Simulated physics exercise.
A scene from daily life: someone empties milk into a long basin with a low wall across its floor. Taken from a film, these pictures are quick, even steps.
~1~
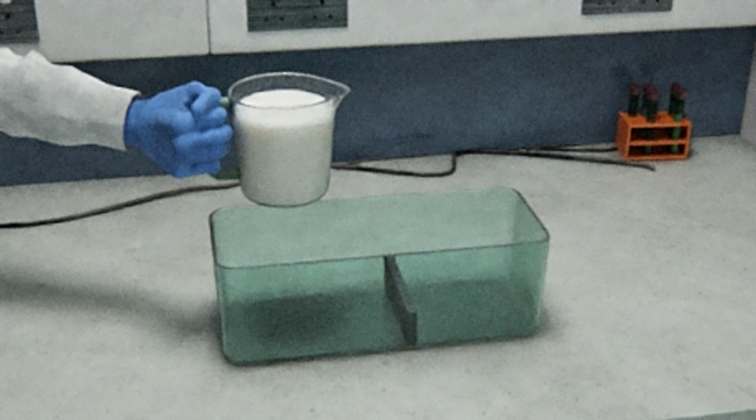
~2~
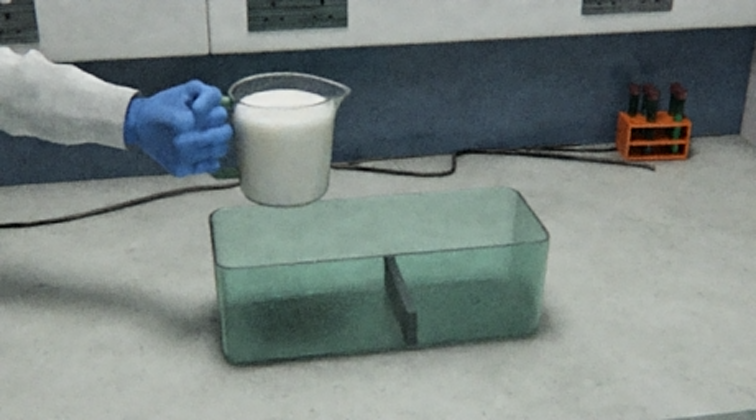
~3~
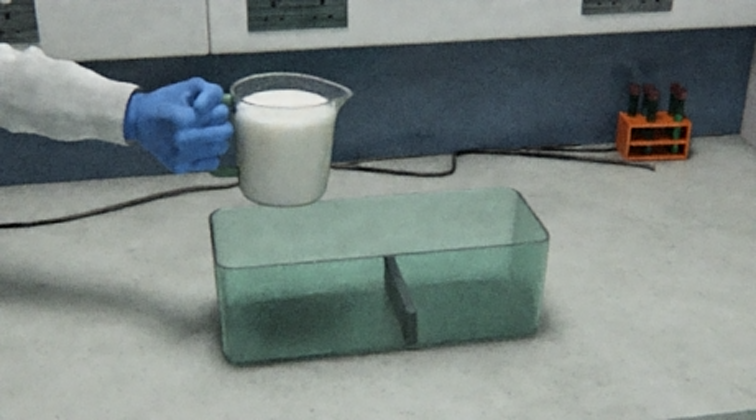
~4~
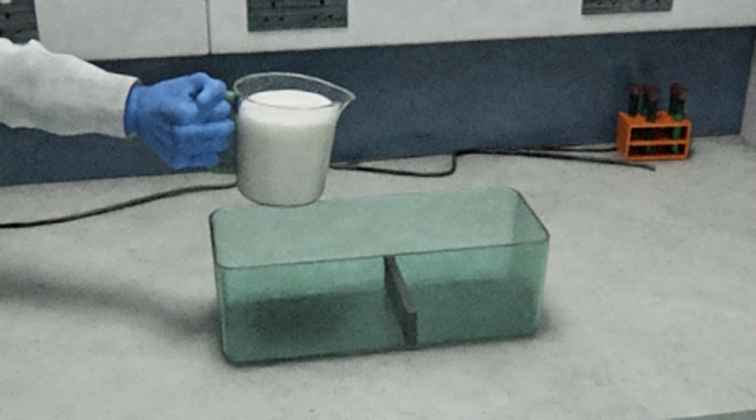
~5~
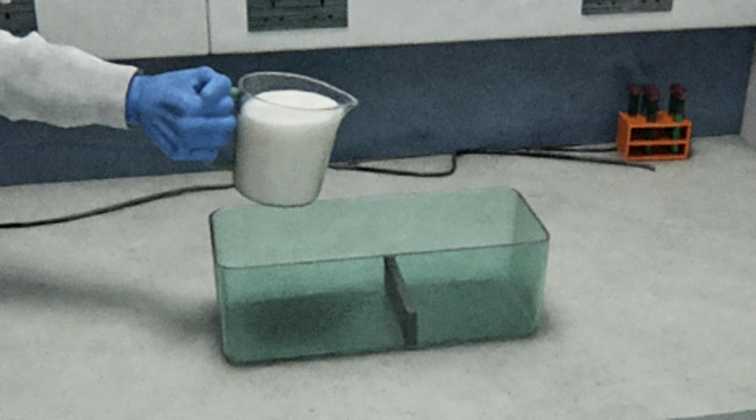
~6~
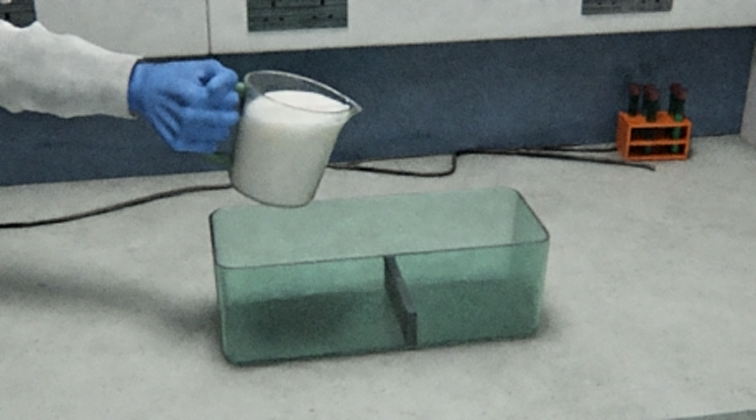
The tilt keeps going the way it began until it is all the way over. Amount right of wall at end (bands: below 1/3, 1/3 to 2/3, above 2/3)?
Middle band.
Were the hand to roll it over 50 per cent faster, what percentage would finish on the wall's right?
It comes to some 35 in a hundred.
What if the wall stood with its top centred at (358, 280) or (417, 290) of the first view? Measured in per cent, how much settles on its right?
90 per cent, then 30 per cent, roughly.
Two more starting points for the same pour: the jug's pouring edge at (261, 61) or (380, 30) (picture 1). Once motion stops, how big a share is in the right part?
First try 5 %, second try 90 %.
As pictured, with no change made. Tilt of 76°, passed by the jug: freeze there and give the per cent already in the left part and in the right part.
Left: Roughly 0 %; right: Roughly 15 %.
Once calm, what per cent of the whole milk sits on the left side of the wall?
Around 50 percent.
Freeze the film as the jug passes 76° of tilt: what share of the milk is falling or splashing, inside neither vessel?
Around 20 in a hundred.
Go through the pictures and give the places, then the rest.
In the first picture, tilt 0°; pouring edge (350, 88); surface from (233, 108) to (332, 101); the long basin's rim runs from (213, 240) to (533, 214); the wall's top is at (400, 283).
In the second picture, tilt 1°; pouring edge (350, 89); surface from (234, 107) to (332, 102).
In the third picture, tilt 3°; pouring edge (352, 91); surface from (234, 107) to (334, 103).
In the fourth picture, tilt 6°; pouring edge (355, 95); surface from (237, 106) to (336, 103).
In the fifth picture, tilt 11°; pouring edge (358, 101); surface from (240, 109) to (342, 104).
In the sixth picture, tilt 16°; pouring edge (361, 107); surface from (241, 109) to (350, 106).
A moment on, the jug is tipped on its side and 66 per cent is still to pour, 1 is left of the wall and 15 right of it.
Next, the jug is tipped right over and 10 per cent is still to pour, 34 is left of the wall and 50 right of it.
Then the jug is tipped right over and 0 per cent is still to pour, 48 is left of the wall and 51 right of it.
Later the jug is tipped right over and 0 per cent is still to pour, 48 is left of the wall and 51 right of it.
In the end 48 per cent lies left of the wall, 51 right of it and 0 outside.
